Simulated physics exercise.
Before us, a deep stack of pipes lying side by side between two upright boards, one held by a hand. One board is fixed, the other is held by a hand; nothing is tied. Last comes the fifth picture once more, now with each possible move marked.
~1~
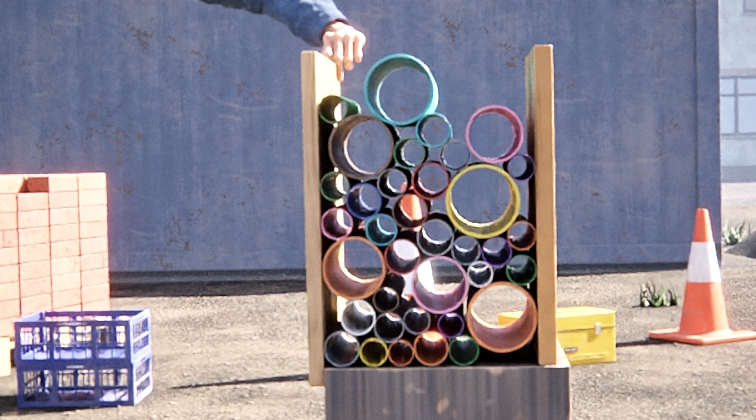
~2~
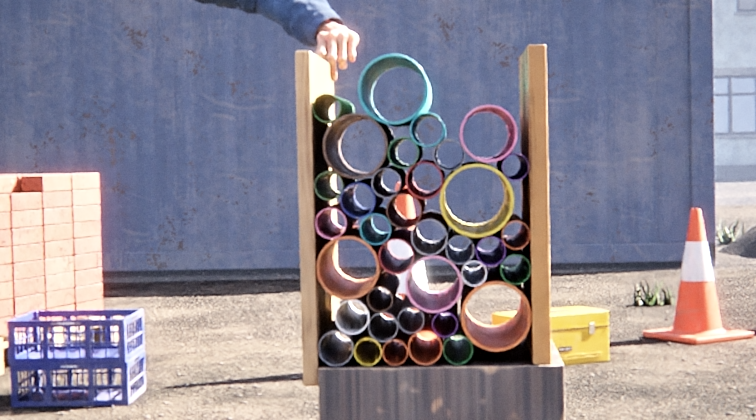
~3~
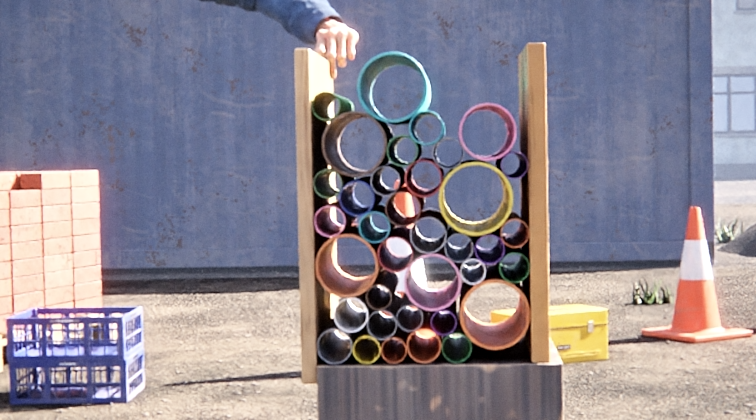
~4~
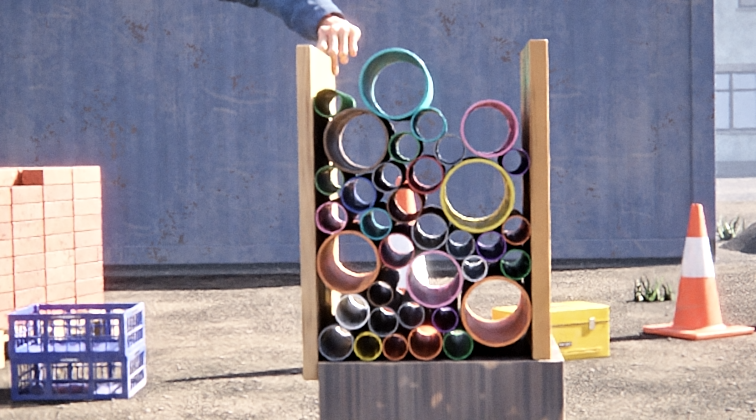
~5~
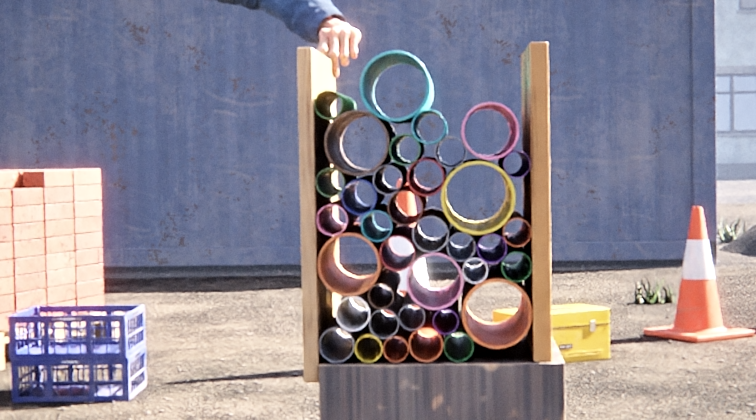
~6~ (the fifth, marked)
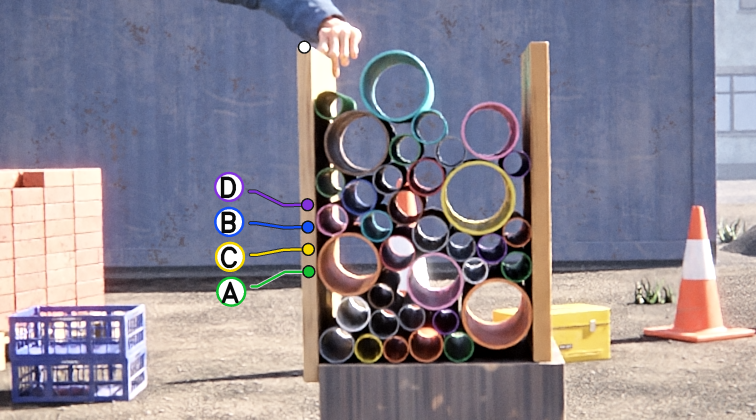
A hand holding the left of two upright boards around a stack of colourful pipes, with almost nothing moving throughout.
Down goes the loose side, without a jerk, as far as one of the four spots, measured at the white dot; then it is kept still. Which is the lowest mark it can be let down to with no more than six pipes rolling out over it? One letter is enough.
The lowest mark that will do is B.
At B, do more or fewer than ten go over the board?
At B, fewer than ten.
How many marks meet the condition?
Two of them.
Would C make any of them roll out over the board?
At C: Yes.
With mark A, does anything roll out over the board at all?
Yes.
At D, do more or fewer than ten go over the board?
It loses fewer than ten.
On the marked copy, A at (309, 272); B at (308, 227); C at (308, 249); D at (308, 205); the white dot at (304, 47).
Taking B. A third of the way, top of the board (314, 122).
Two thirds of the way, top of the board (316, 205).
When it is over, top of the board (316, 227), four out over the board.
As for the rest, A more than six out over the board; C more than six out over the board; D one out over the board.
